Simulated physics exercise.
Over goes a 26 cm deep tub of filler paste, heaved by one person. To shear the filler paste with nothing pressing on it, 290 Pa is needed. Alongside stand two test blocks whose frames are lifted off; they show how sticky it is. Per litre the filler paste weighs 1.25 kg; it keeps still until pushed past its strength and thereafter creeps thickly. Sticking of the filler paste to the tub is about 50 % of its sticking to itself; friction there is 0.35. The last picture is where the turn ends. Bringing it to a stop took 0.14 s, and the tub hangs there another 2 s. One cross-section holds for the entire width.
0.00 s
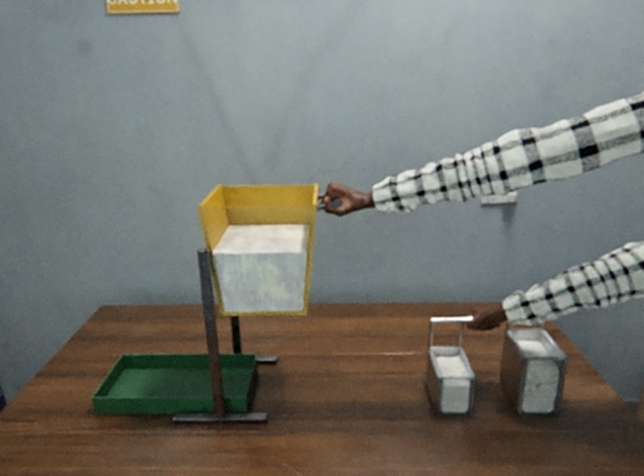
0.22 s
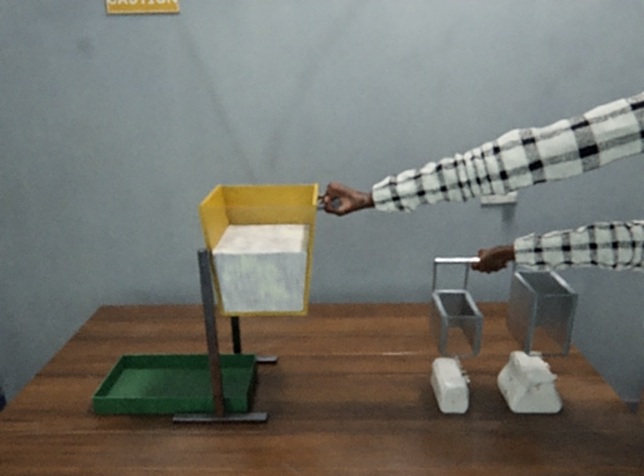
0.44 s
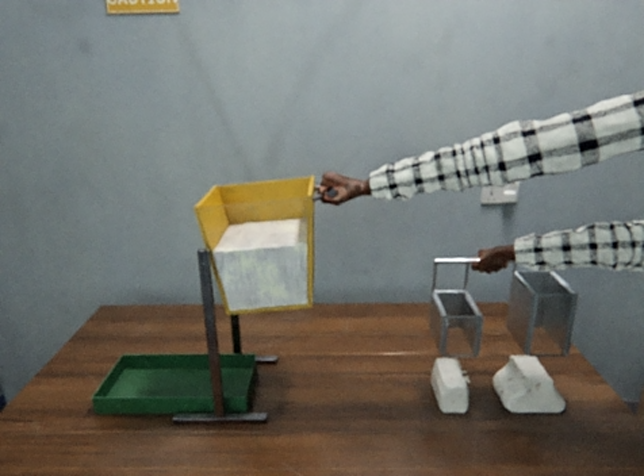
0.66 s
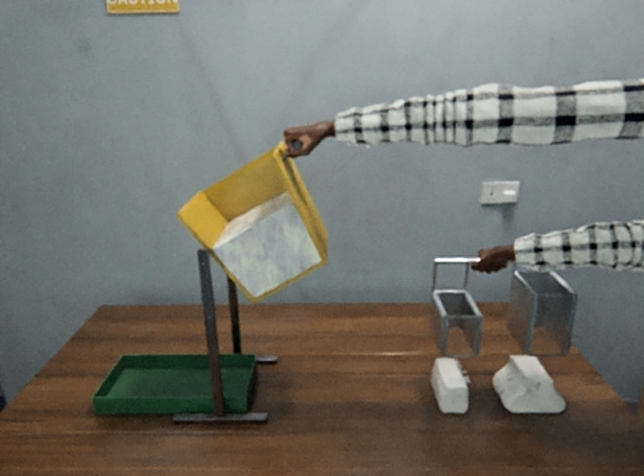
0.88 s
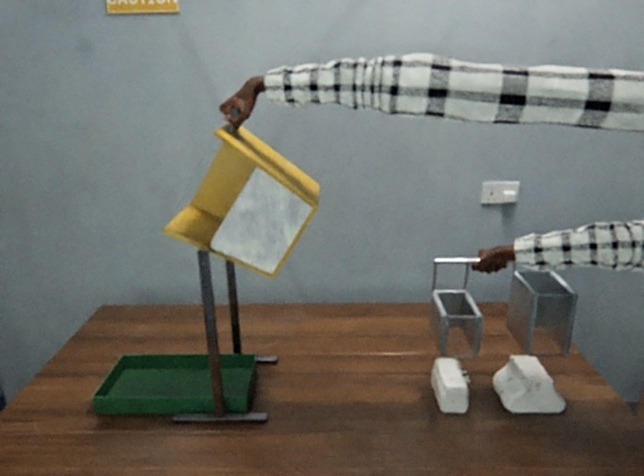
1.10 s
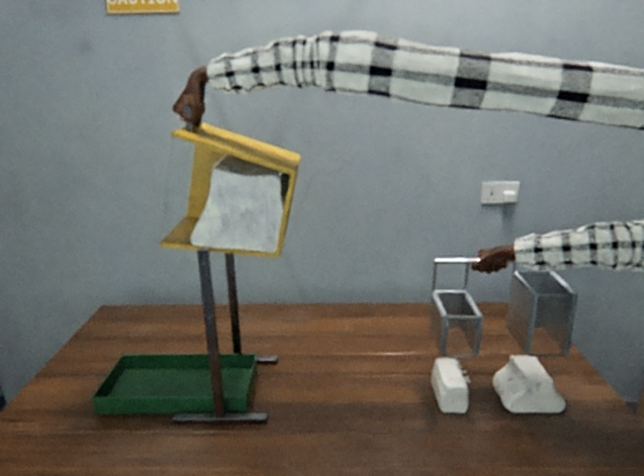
Yellow tub of pale filler paste tilting left above a green tray as a hand swings it over, beside two unmoulded, slumping blocks.
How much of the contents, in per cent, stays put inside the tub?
About 88 per cent.
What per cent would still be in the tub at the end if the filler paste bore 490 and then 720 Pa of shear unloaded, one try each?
First 100 %, second 100 %.
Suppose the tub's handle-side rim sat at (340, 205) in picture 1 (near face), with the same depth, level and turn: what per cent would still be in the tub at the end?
60 %.
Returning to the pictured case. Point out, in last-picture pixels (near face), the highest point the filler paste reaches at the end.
About (241, 196).
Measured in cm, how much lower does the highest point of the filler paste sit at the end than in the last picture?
About 6 cm.
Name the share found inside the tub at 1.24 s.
Roughly 100 per cent.
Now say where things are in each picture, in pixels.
The first frame shows handle-side rim at (312, 207), tilt 0 degrees; crest of the filler paste at (296, 251); block heights 9.0 cm, 14 cm (left to right).
The second frame shows handle-side rim at (312, 207), tilt 0 degrees; crest of the filler paste at (296, 251); block heights 8.6 cm, 11 cm (left to right).
The third frame shows handle-side rim at (307, 197), tilt 5 degrees; crest of the filler paste at (301, 244); block heights 8.6 cm, 9.5 cm (left to right).
The fourth frame shows handle-side rim at (271, 158), tilt 30 degrees; crest of the filler paste at (289, 206); block heights 8.6 cm, 9.5 cm (left to right).
The fifth frame shows handle-side rim at (214, 135), tilt 58 degrees; crest of the filler paste at (257, 171); block heights 8.6 cm, 9.5 cm (left to right).
The sixth frame shows handle-side rim at (173, 136), tilt 77 degrees; crest of the filler paste at (214, 170); block heights 8.6 cm, 9.5 cm (left to right).
After 1.24 s, the tub is at 77 degrees and holds 100 %.
After 1.41 s, the tub is at 77 degrees and holds 93 %.
After 1.58 s, the tub is at 77 degrees and holds 88 %.
After 1.75 s, the tub is at 77 degrees and holds 88 %.
After 3.10 s, the tub is at 77 degrees and holds 88 %.
